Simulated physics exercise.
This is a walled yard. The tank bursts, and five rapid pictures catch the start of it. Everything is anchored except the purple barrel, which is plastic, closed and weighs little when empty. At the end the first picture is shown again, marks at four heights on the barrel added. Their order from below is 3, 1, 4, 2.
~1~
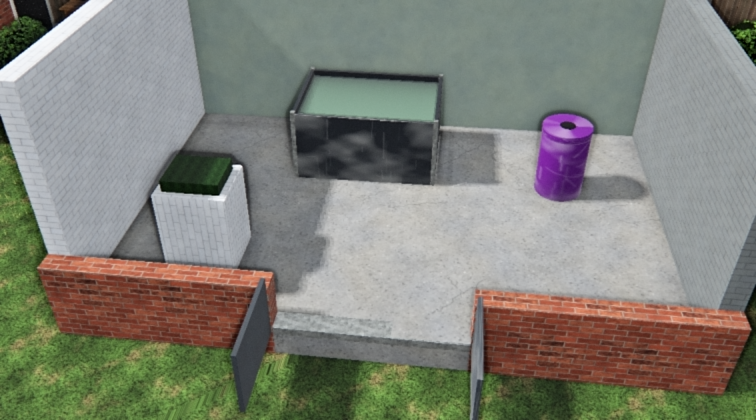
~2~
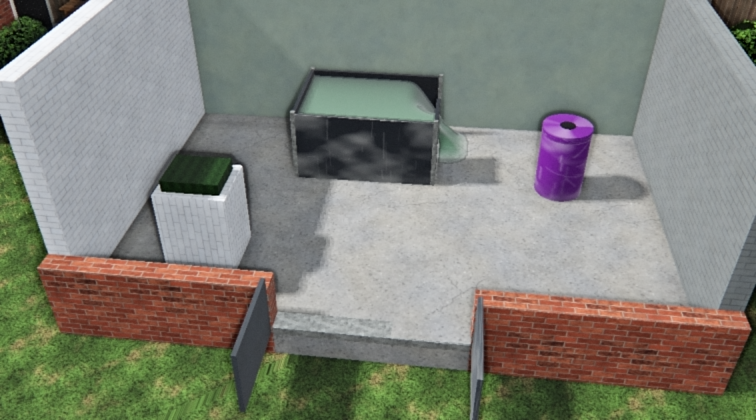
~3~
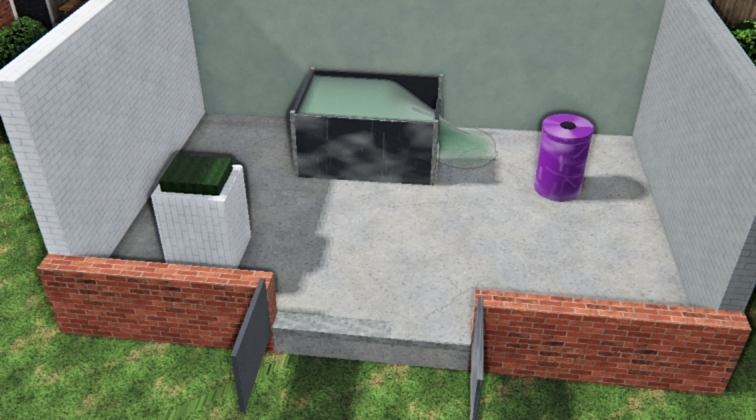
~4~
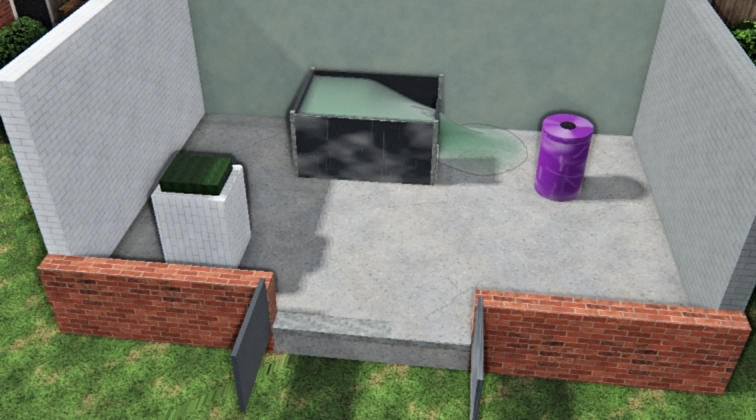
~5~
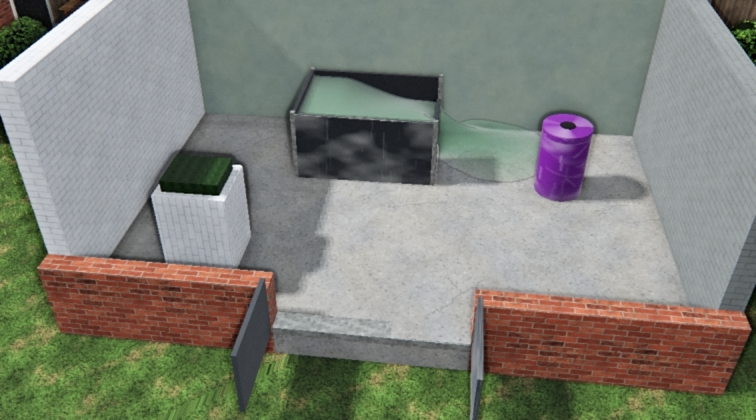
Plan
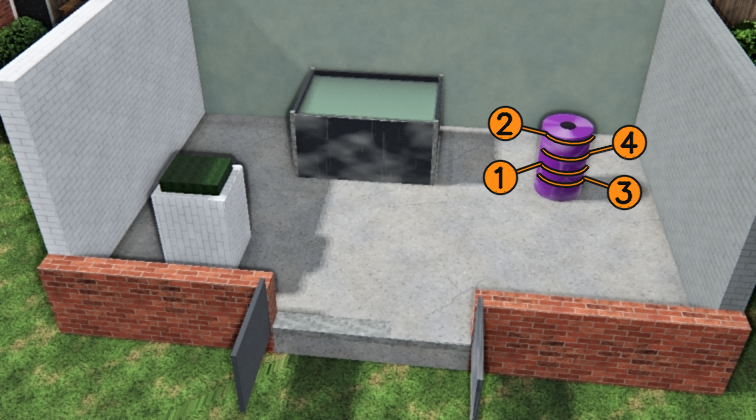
Pale green water fills an open dark tank at the back of a walled yard, then starts pouring out through its right side. It spreads across the paving in a widening, rounded sheet towards the purple barrel, while the level at the tank's right end drops and the barrel stays still.
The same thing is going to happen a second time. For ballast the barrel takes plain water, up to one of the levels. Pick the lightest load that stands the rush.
The limit is 3.
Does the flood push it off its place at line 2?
No.
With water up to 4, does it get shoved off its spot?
No, that is safe.
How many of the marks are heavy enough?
All of them.
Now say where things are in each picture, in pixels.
Lid of the purple barrel at (569, 126); tank full, its middle at (370, 100); open gate at (373, 284).
Water covers 1 % of the ground and is seen nearest the barrel at (455, 157).
Water covers 3 % of the ground and is seen nearest the barrel at (487, 157).
Water covers 5 % of the ground and is seen nearest the barrel at (519, 160).
Lid of the purple barrel at (569, 126); water covers 8 % of the ground and is seen nearest the barrel at (525, 175).
On the marked copy, 1 at (565, 173); 2 at (570, 143); 3 at (563, 185); 4 at (567, 159); from the bottom up 3, 1, 4, 2.
If 1 is chosen, it does not move.
If 2 is chosen, it does not move.
If 3 is chosen, it does not move.
If 4 is chosen, it does not move.
